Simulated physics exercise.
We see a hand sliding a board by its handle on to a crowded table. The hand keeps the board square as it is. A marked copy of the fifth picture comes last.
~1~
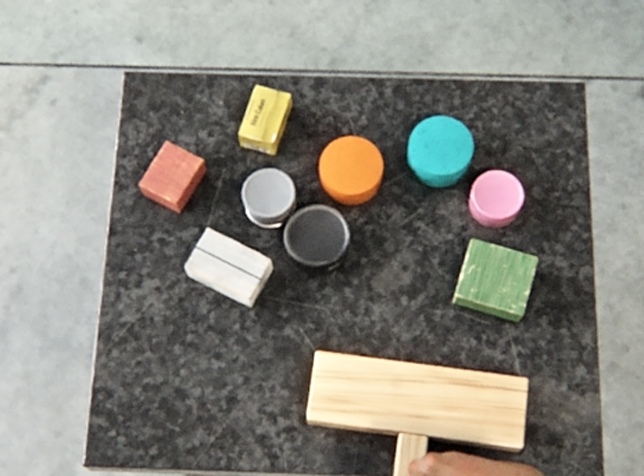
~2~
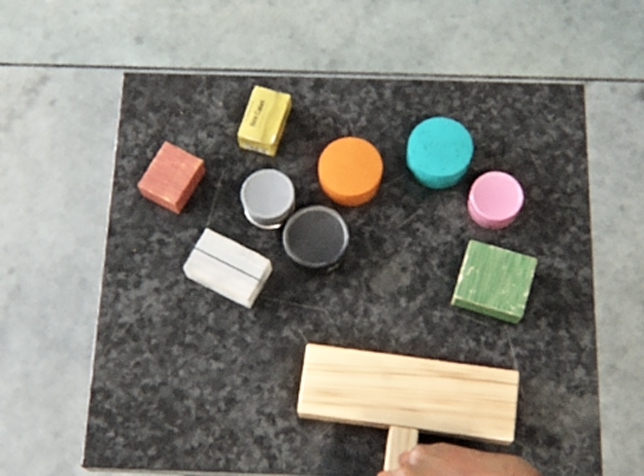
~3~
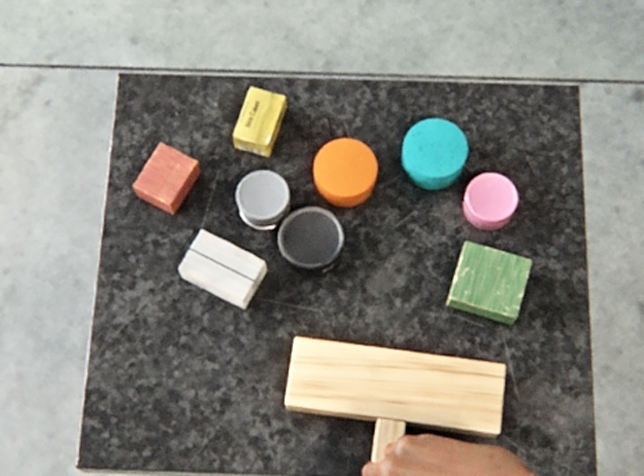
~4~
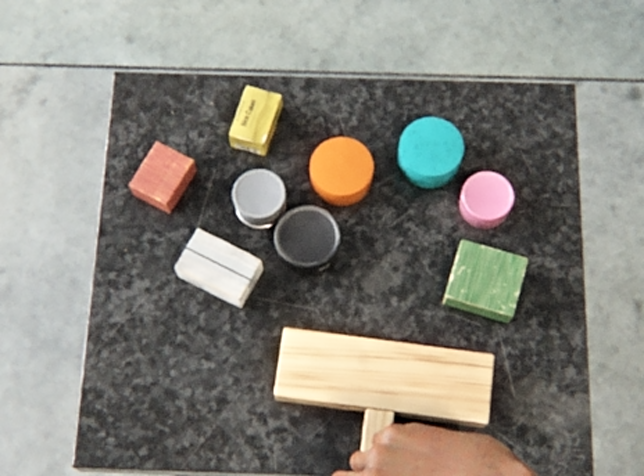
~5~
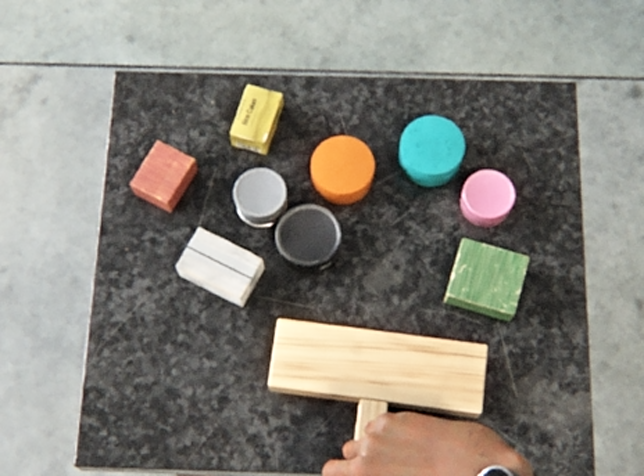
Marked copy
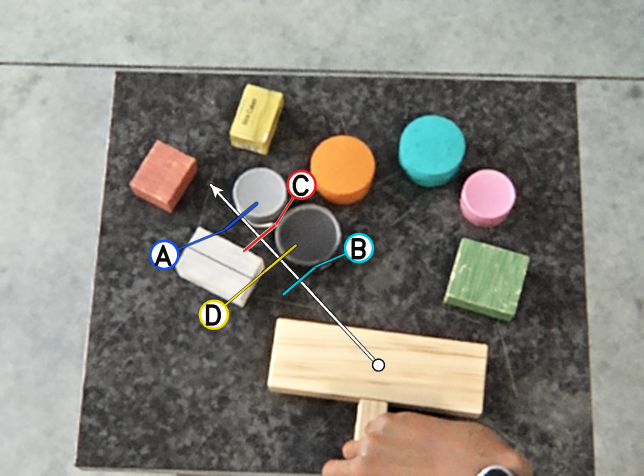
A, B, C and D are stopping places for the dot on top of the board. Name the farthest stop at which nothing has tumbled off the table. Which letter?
A is the last safe stop.
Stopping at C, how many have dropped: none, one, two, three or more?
By then, none.
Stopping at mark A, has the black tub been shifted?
By then, yes.
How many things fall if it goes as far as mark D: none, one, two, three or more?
In all, none.
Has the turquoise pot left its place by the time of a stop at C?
No.
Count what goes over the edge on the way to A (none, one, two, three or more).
The count is none.
On the marked copy, A at (240, 216); B at (300, 281); C at (260, 238); D at (280, 259); the arrow from (378, 365) to (211, 184); the white dot at (378, 365).
With A. Early on, board (326, 313); white box (197, 249); yellow packet (257, 119).
Further on, board (276, 258); white box (143, 225); orange pot (349, 161).
At the end, board (241, 221); white box (106, 212); red block (153, 156); nothing has fallen.
As for the rest, B is safe but short; C is safe but short; D is safe but short.
